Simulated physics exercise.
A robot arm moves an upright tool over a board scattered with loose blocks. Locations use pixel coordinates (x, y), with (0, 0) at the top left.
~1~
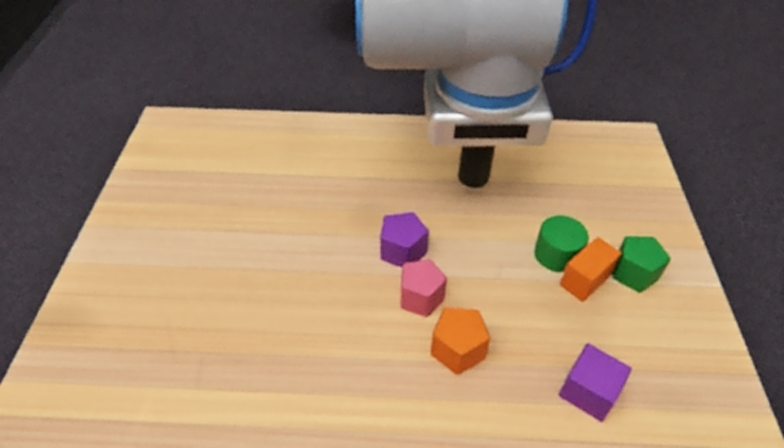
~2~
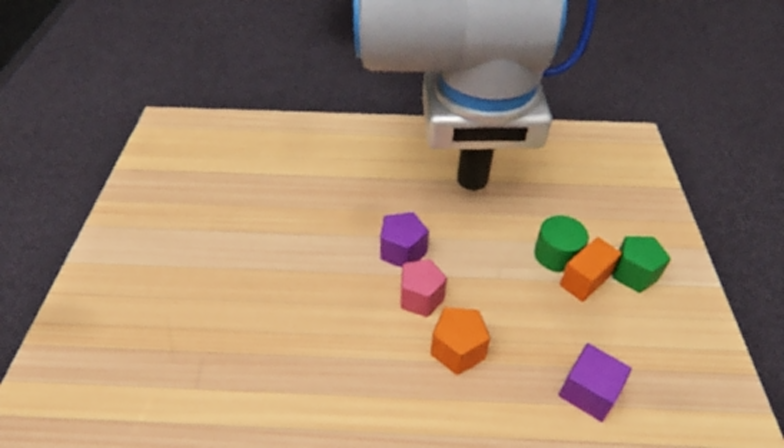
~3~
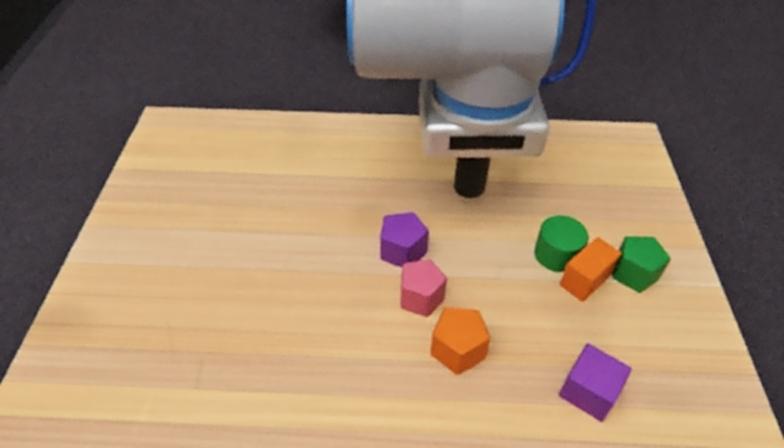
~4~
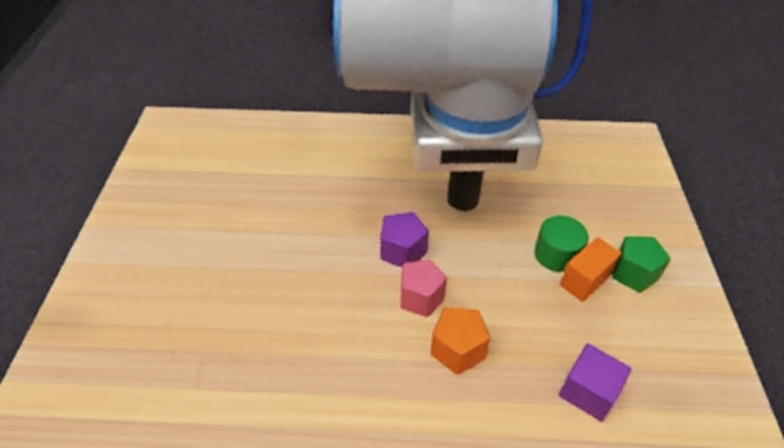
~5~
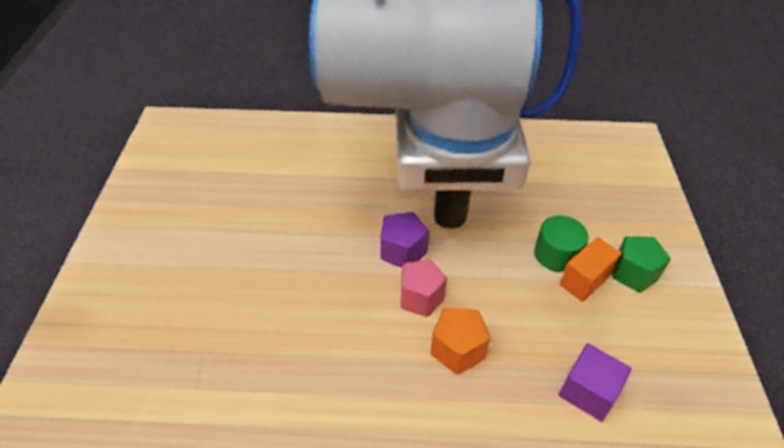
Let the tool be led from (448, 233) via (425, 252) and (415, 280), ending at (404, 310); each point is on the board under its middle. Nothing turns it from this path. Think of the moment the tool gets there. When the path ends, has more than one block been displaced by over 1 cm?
That would be a yes.
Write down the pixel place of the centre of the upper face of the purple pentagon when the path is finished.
It sits at (380, 242).
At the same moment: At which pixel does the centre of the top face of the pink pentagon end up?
At (416, 324).
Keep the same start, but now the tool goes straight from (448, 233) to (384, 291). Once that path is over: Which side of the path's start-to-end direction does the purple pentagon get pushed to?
It slides rightward.
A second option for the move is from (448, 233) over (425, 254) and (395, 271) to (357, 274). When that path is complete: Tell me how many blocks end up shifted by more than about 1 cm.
I'd put the number at one.
The first path, step by step. One third of the way, tool at (426, 236); purple pentagon at (388, 235), turned 20° clockwise.
Two thirds of the way, tool at (416, 265); purple pentagon at (380, 242), turned 50° clockwise; pink pentagon at (420, 290).
At the end, tool at (405, 295); purple pentagon at (380, 242), turned 50° clockwise; pink pentagon at (416, 324), turned 15° anticlockwise; orange pentagon at (464, 332).
